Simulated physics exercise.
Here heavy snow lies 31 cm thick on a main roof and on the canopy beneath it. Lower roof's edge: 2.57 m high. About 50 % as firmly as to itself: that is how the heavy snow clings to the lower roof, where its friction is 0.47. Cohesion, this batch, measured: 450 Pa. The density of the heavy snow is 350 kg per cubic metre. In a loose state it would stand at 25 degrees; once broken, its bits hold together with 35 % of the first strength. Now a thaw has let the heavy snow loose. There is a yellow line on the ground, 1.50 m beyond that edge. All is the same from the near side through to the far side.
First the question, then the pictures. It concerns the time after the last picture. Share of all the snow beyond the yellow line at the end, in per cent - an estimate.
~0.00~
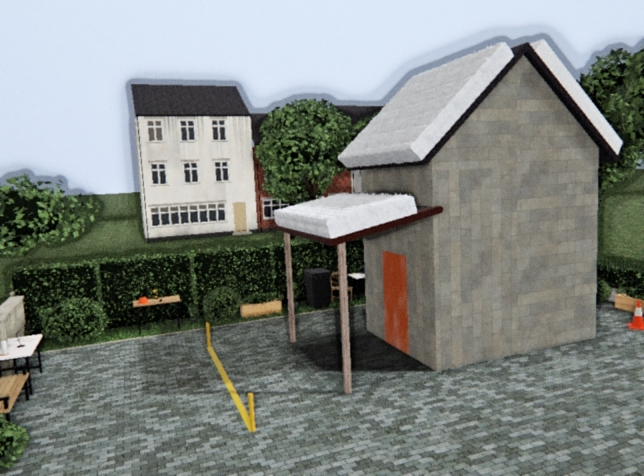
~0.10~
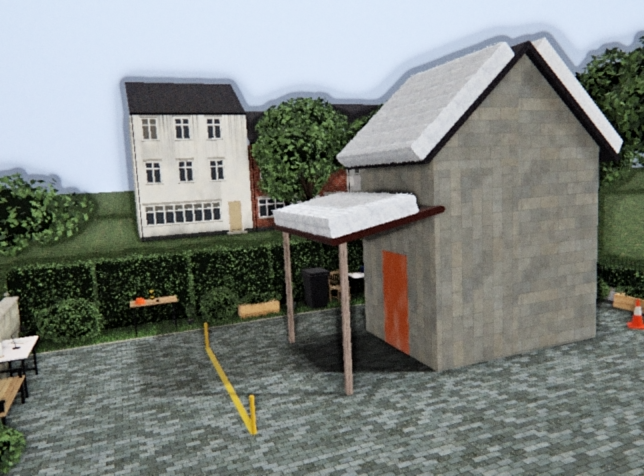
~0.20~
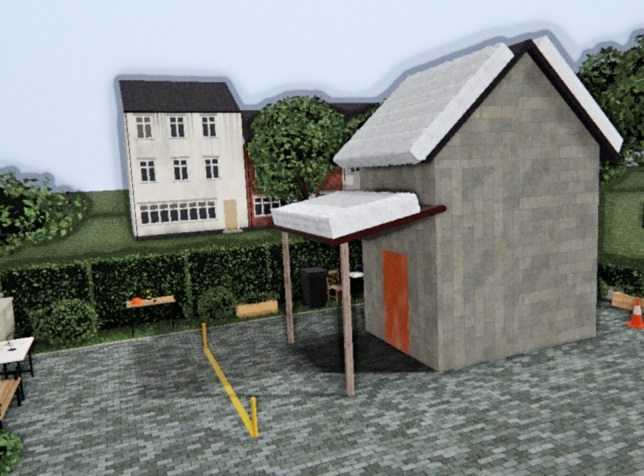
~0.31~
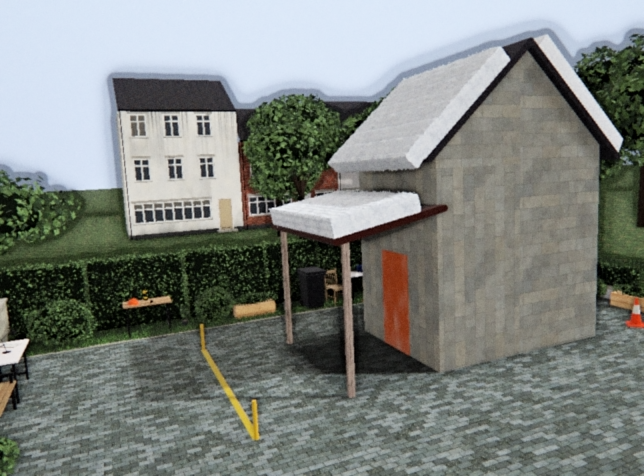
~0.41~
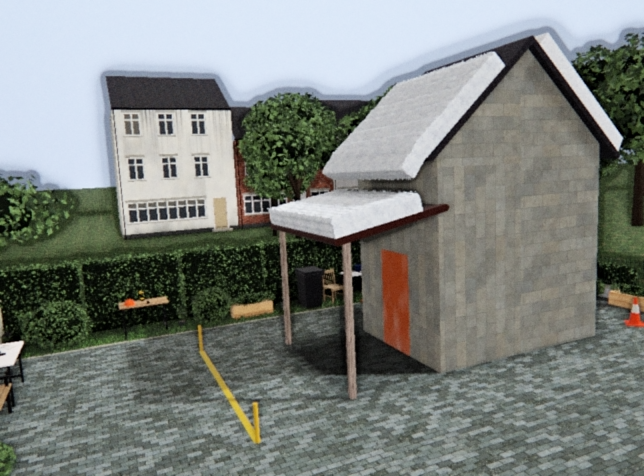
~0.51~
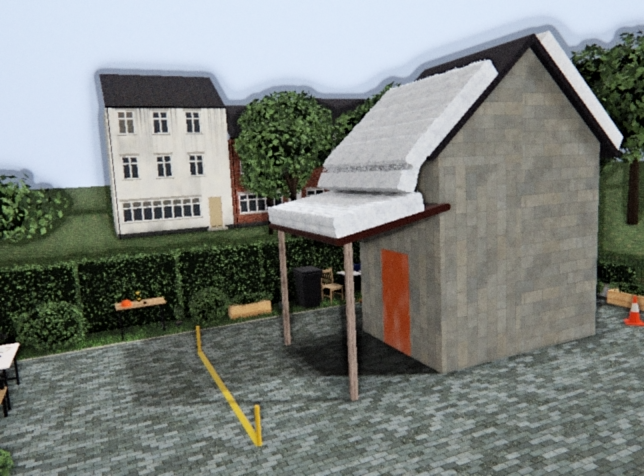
29 %.
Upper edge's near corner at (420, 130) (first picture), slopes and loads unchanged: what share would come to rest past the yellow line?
Roughly 45 per cent.
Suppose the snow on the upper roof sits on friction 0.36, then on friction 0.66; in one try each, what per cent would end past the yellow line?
Roughly 20 per cent first, roughly 4 per cent second.
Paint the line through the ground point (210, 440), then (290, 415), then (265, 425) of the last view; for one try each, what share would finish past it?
First try 16 per cent, second 45 per cent, third 35 per cent.
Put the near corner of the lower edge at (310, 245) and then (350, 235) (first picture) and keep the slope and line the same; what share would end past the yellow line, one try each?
First 20 per cent, second 35 per cent.
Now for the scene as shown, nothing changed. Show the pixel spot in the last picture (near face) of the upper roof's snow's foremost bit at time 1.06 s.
Pixel: Approx. (325, 213).
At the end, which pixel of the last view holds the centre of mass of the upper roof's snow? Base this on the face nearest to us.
Centre noted at roughly (288, 334).
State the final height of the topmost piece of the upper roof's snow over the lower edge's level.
Looks like around 0.6 m above that edge.
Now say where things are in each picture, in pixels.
Front end of the heavy snow at (420, 145), in the first picture.
Front end of the heavy snow at (421, 145), its middle shifted 3.0 cm, 1 % of it past the upper edge, in one piece, in the second picture.
Front end of the heavy snow at (419, 148), its middle shifted 11 cm, 4 % of it past the upper edge, in one piece, in the third picture.
Front end of the heavy snow at (416, 153), its middle shifted 25 cm, 10 % of it past the upper edge, in one piece, in the fourth picture.
Front end of the heavy snow at (410, 160), its middle shifted 44 cm, 17 % of it past the upper edge, cracking, in the fifth picture.
Front end of the heavy snow at (404, 171), its middle shifted 69 cm, 27 % of it past the upper edge, cracking, in the sixth picture.
By 1.06 s, none is below the lower edge and 0 % is past the line.
By 1.71 s, 40 % is below the lower edge and 6 % is past the line.
By 2.35 s, 54 % is below the lower edge and 28 % is past the line.
By 3.00 s, 55 % is below the lower edge and 29 % is past the line.
By 3.40 s, at the end, 55 % is below the lower edge and 29 % is past the line.
